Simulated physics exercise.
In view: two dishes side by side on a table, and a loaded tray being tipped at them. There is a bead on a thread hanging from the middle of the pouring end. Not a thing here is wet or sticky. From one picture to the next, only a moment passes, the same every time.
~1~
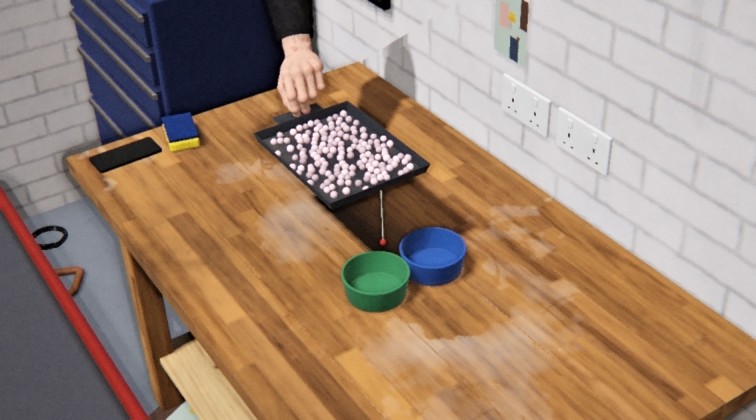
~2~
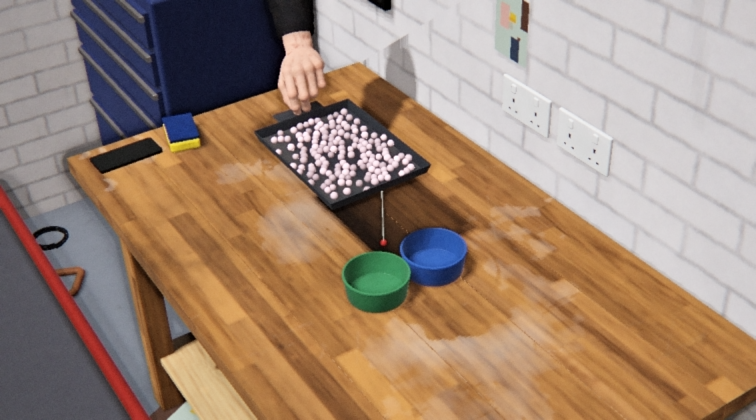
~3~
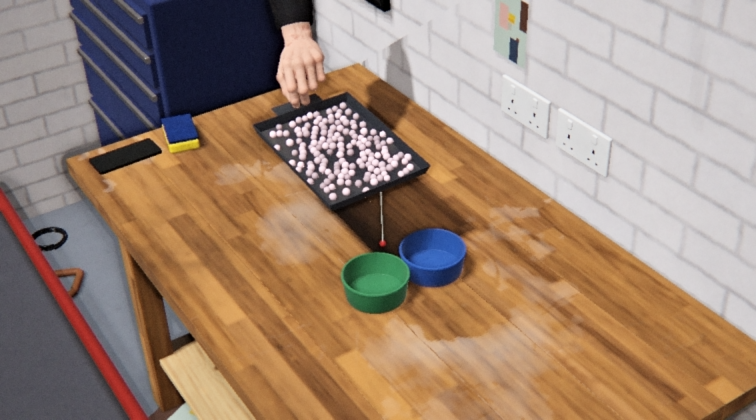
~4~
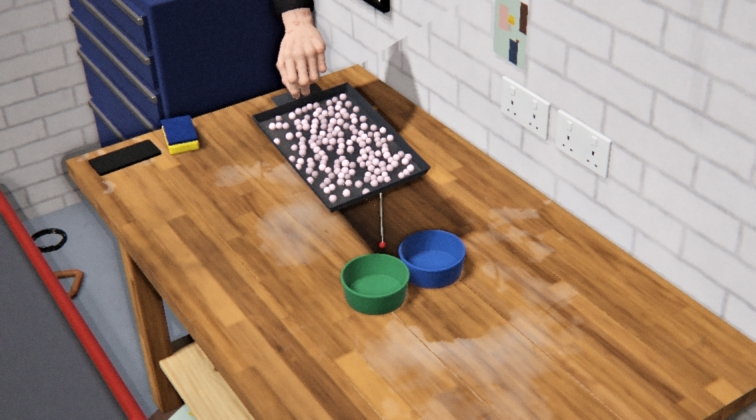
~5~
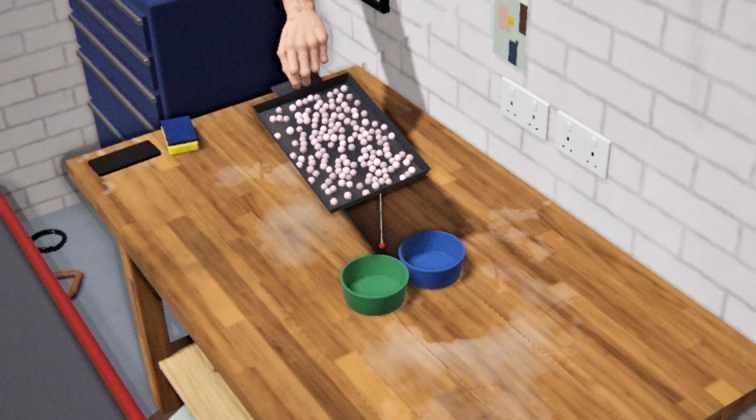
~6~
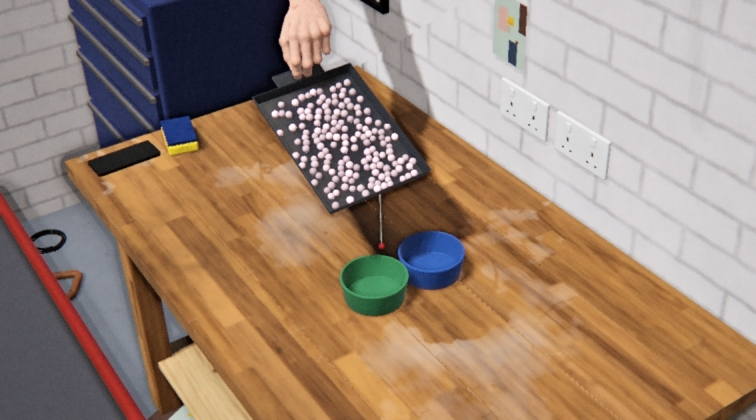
Black tray of pale pink beads tilting gradually as a hand raises its far end, above green and blue dishes on a wooden worktop.
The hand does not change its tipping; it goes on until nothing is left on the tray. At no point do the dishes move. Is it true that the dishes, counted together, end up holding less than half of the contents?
Most of the load will land in the dishes.
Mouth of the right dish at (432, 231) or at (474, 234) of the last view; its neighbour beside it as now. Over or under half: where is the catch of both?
Placing 1: A minority of it. Placing 2: A minority of it.
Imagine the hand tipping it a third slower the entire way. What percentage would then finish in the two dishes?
Share: Around 80%.
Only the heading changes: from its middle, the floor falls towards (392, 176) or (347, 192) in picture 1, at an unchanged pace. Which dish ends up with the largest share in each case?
Result, try one: Dish at right; try two: Dish at left.
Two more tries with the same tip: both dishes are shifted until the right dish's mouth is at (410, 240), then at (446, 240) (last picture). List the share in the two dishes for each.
20 %, then 50 %.
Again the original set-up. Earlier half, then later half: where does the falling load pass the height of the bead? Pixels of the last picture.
I'd put it at roughly (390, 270), and after that at roughly (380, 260).
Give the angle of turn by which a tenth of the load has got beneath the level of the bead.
Roughly 65 degrees at that moment.
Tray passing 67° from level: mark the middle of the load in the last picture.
I'd put the middle of the pieces at roughly (379, 203).
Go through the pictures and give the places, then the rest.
The first picture shows corners of the pouring end (331, 200) and (426, 163), level; middle of the load (342, 154), sugar pearls; left dish (394, 298); right dish (452, 272); bead on its thread (383, 242).
The second picture shows corners of the pouring end (332, 201) and (427, 164), level; middle of the load (343, 153).
The third picture shows corners of the pouring end (332, 202) and (426, 165), tipped barely, level across its low end; middle of the load (342, 150).
The fourth picture shows corners of the pouring end (332, 205) and (426, 166), tipped a little, level across its low end; middle of the load (342, 146).
The fifth picture shows corners of the pouring end (332, 206) and (426, 167), tipped clearly, level across its low end; middle of the load (343, 144), roughly a quarter on the move.
The sixth picture shows corners of the pouring end (332, 208) and (427, 168), tipped clearly, level across its low end; middle of the load (346, 143), almost all on the move; left dish (393, 302); right dish (450, 276).
Just after the last frame, tray tipped steeply; roughly half on the tray; about a tenth in the left dish; just a few in the right dish; just a few outside both; roughly a third in the air.
A moment on, tray tipped past a quarter turn; roughly half in the left dish; roughly a quarter in the right dish; roughly a quarter outside both; about a tenth in the air.
Further on, tray tipped past a quarter turn; roughly half in the left dish; roughly a quarter in the right dish; roughly a quarter outside both.
When it is over, tray tipped past a quarter turn; roughly half in the left dish; roughly a quarter in the right dish; roughly a quarter outside both.
